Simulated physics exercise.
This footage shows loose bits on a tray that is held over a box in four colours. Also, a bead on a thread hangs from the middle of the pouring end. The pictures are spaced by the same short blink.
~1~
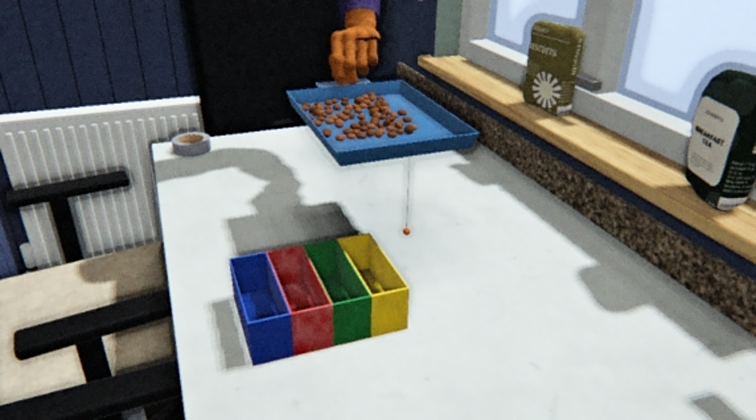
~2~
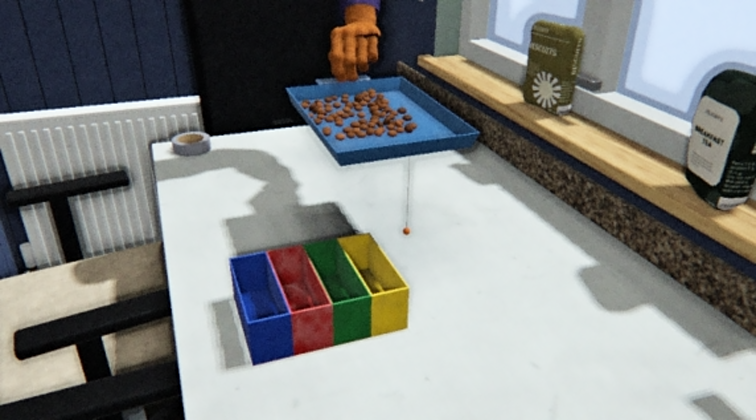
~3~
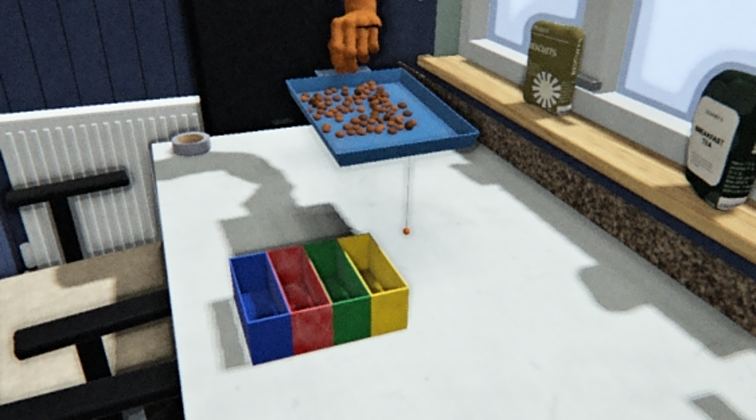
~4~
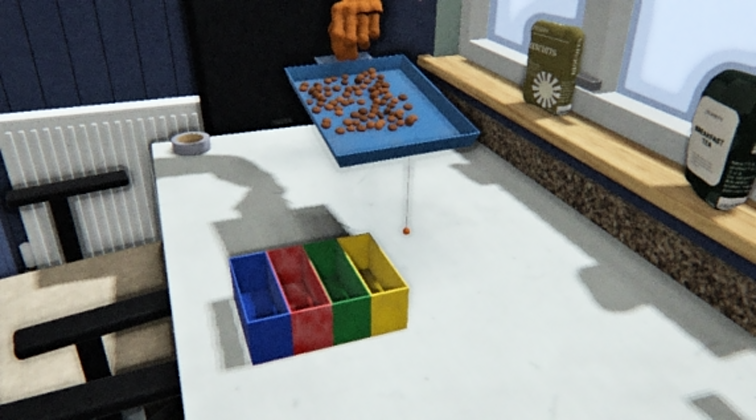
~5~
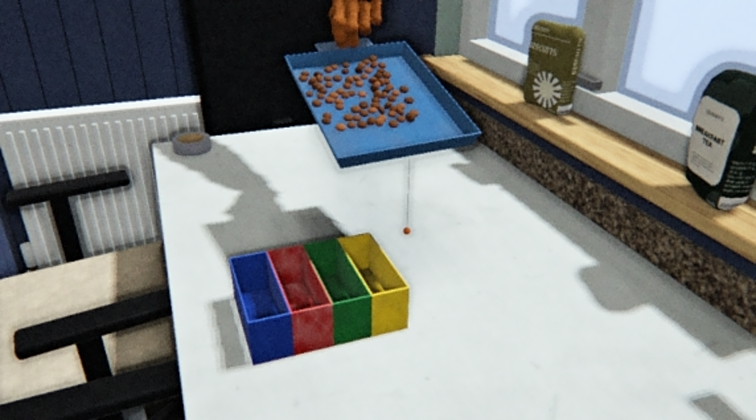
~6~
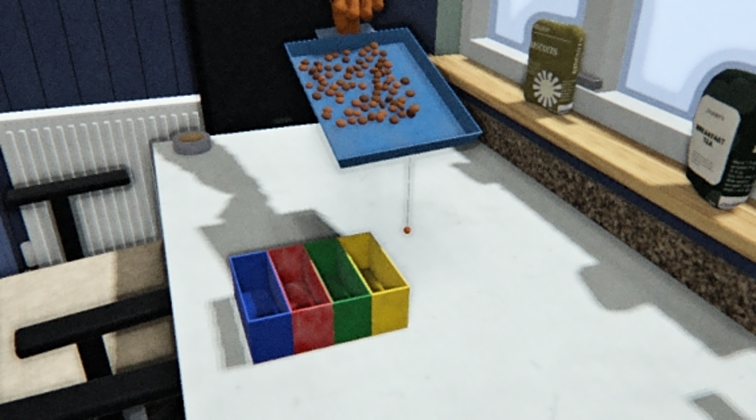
A blue tray scattered with small brown bits is held by an orange-brown hand above a white table, seen from above in a room with a radiator and a windowsill. A box with blue, red, green and yellow compartments sits below, left of a bead hanging on a thread. The hand gradually raises the tray's far end, tilting it toward the viewer, while the camera stays still.
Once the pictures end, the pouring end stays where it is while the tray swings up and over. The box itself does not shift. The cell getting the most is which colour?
It is yellow.
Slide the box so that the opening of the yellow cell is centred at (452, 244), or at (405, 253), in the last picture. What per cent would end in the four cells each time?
You'd see roughly 100 per cent first and roughly 90 per cent second.
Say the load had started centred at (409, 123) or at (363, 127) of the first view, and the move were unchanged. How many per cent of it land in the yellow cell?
Around 40 in a hundred the first time, around 40 in a hundred the second.
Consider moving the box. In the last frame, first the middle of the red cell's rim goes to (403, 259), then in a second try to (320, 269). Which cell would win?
The cell in blue first, the cell in green second.
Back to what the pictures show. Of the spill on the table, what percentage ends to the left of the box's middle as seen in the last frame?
0 per cent, roughly.
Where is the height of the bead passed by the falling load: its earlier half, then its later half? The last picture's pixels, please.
Earlier portion about (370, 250); later portion about (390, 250).
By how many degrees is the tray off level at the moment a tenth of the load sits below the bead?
About 80 degrees.
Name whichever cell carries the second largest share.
After the leader, it is green.
Just after the last frame, tray tipped steeply; almost all on the tray; just a few falling or outside the box.
A moment on, tray tipped right over; roughly half on the tray; roughly a quarter in the yellow cell; about a tenth in the green cell; roughly a quarter falling or outside the box.
Further on, tray tipped past a quarter turn; roughly a third in the yellow cell; roughly a quarter in the green cell; roughly a third falling or outside the box.
When it is over, tray tipped past a quarter turn; roughly a third in the yellow cell; roughly a quarter in the green cell; not one in the blue cell; not one in the red cell; roughly a third outside the box.
